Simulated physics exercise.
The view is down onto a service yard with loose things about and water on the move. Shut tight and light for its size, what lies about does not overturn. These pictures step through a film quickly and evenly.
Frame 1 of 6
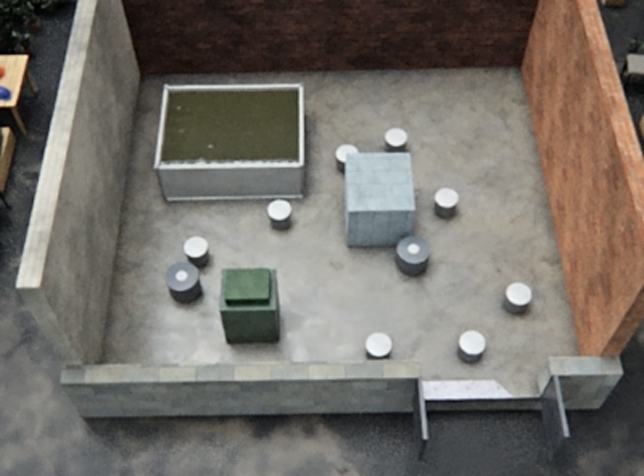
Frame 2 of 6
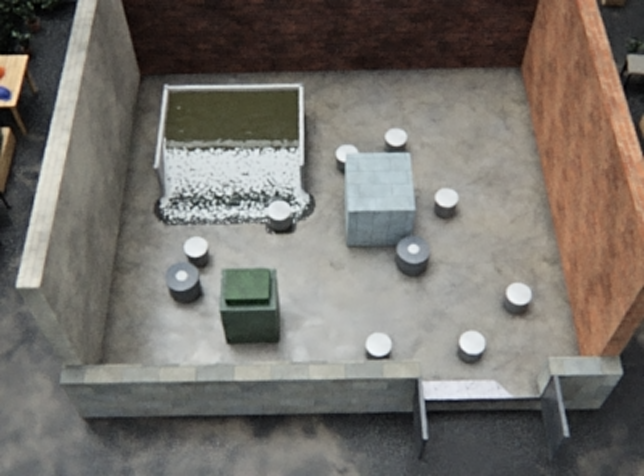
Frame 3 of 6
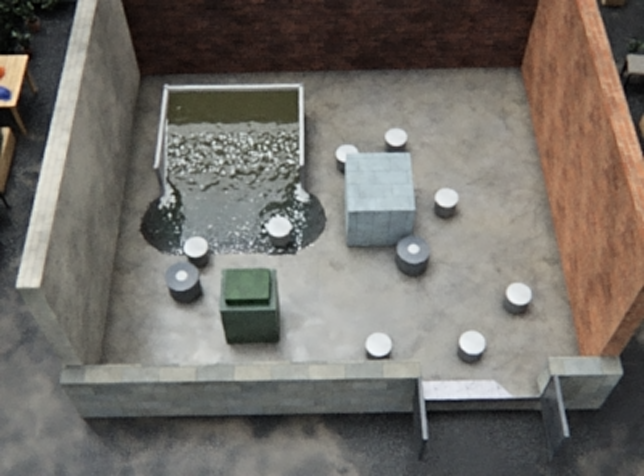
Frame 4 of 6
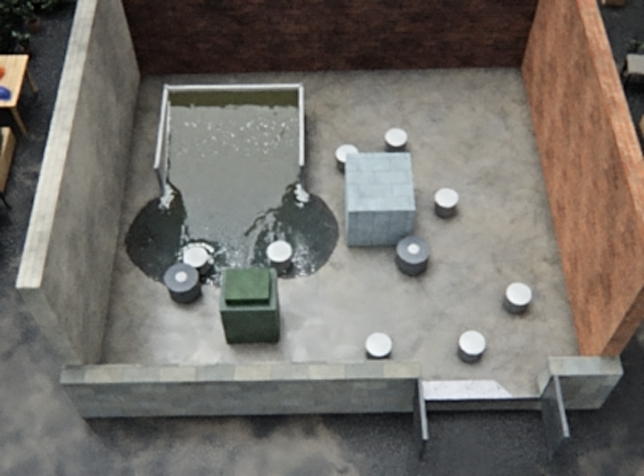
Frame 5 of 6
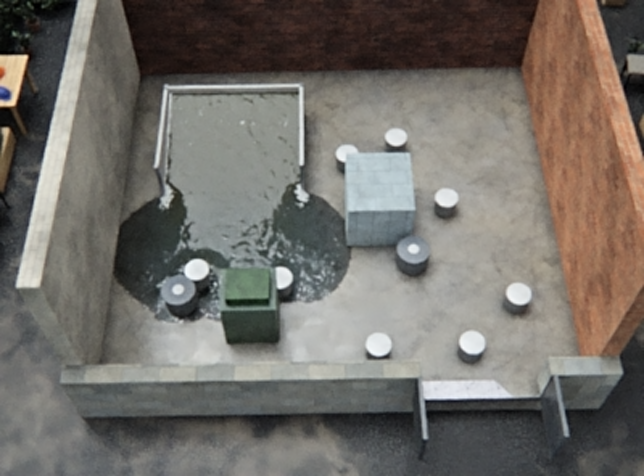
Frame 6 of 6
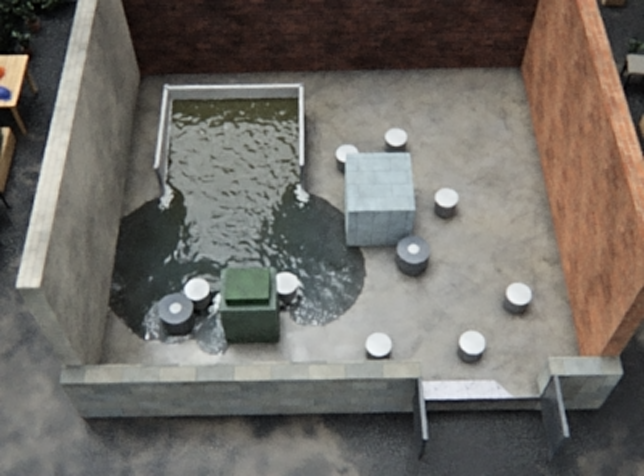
Murky water bursts from the front of a raised rectangular tank at the left of a walled yard, foaming white onto the concrete. It spreads into a dark, widening pool, nudging a pale drum toward the near wall, then surrounds the green box while two more nearby drums shift slightly.
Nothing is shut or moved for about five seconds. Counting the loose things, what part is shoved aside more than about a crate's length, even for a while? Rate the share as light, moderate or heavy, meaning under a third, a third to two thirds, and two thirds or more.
Heavy.
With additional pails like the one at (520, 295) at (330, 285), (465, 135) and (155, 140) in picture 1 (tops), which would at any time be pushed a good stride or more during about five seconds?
Taking them one at a time: Goes the distance; falls short; goes the distance.
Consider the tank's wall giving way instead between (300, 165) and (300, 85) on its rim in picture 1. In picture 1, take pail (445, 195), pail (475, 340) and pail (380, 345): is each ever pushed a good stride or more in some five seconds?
Got that far, got that far, never got that far.
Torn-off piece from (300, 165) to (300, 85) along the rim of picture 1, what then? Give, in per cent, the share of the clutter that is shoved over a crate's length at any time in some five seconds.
My estimate is some 50 per cent of them.
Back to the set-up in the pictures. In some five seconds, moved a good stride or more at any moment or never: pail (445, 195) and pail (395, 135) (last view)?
Going by the listed order, the first is not displaced that much and the second not displaced that much.
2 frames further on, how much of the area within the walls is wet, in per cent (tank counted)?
I reckon around 35 per cent.
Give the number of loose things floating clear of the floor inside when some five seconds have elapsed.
I get 3.
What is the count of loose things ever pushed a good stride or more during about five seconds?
I make it 7 in total.
A moment on, 3 of 10 are well off their spots; 1 afloat.
Next, 4 of 10 are well off their spots; 4 afloat.
Later, 5 of 10 are well off their spots; 3 afloat.
In the end, 7 of 10 are well off their spots, and 7 have been at some point; 3 afloat.
